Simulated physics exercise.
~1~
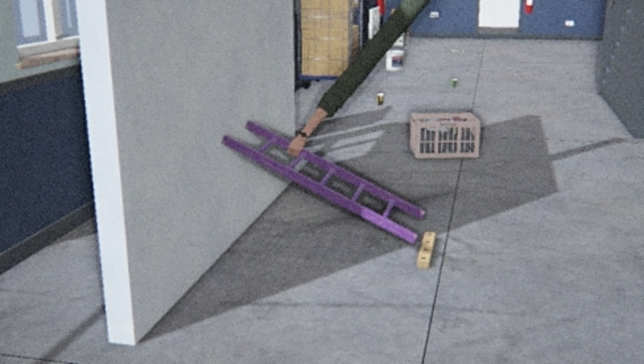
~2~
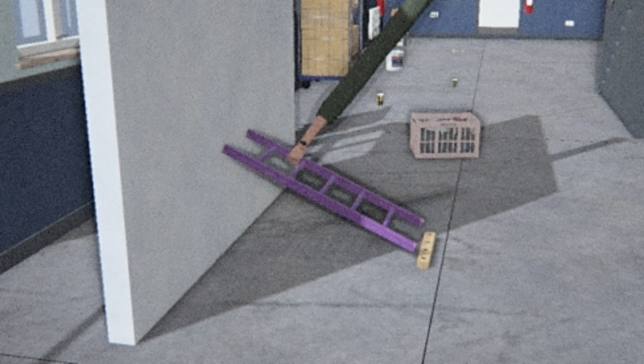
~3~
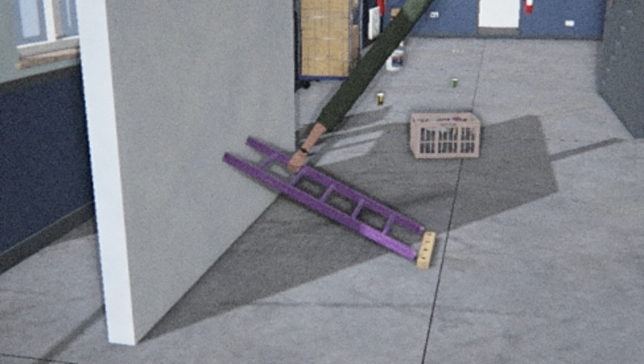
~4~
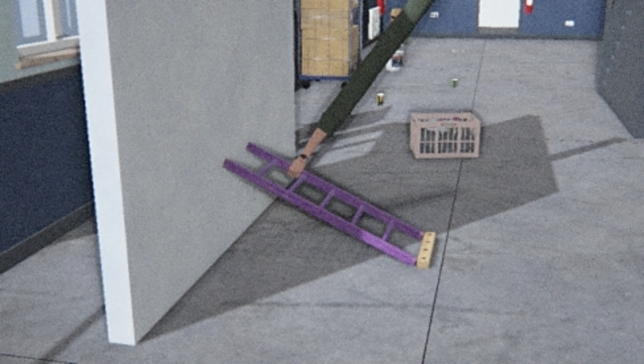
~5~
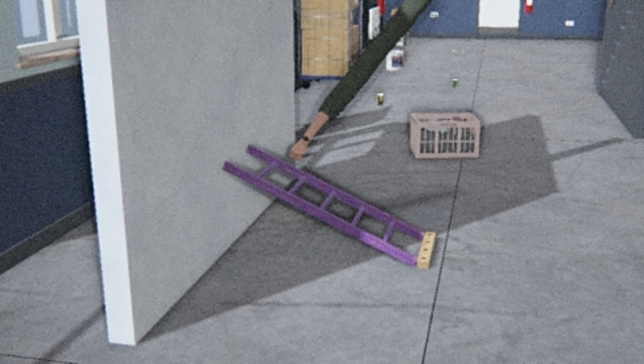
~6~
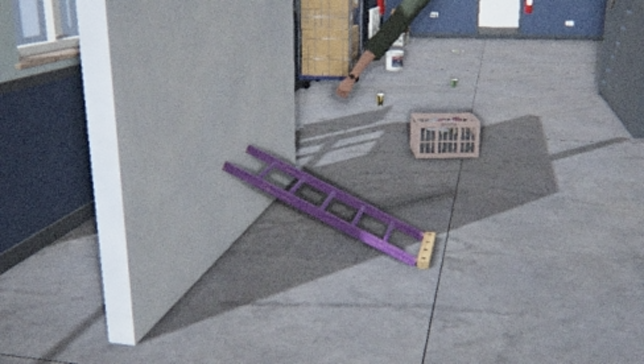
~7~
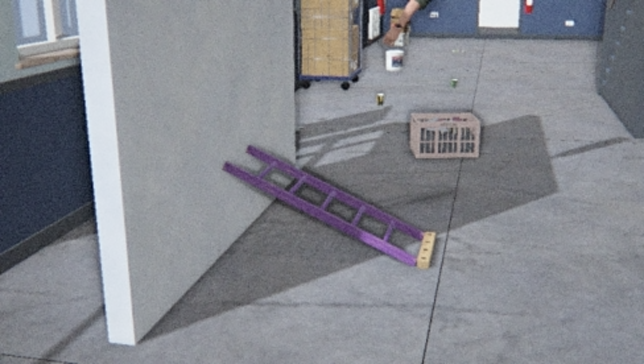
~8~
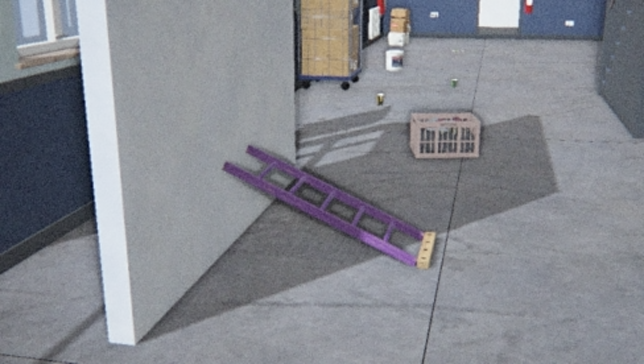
On a concrete floor, a hand lowers a purple rack against a batten and withdraws.
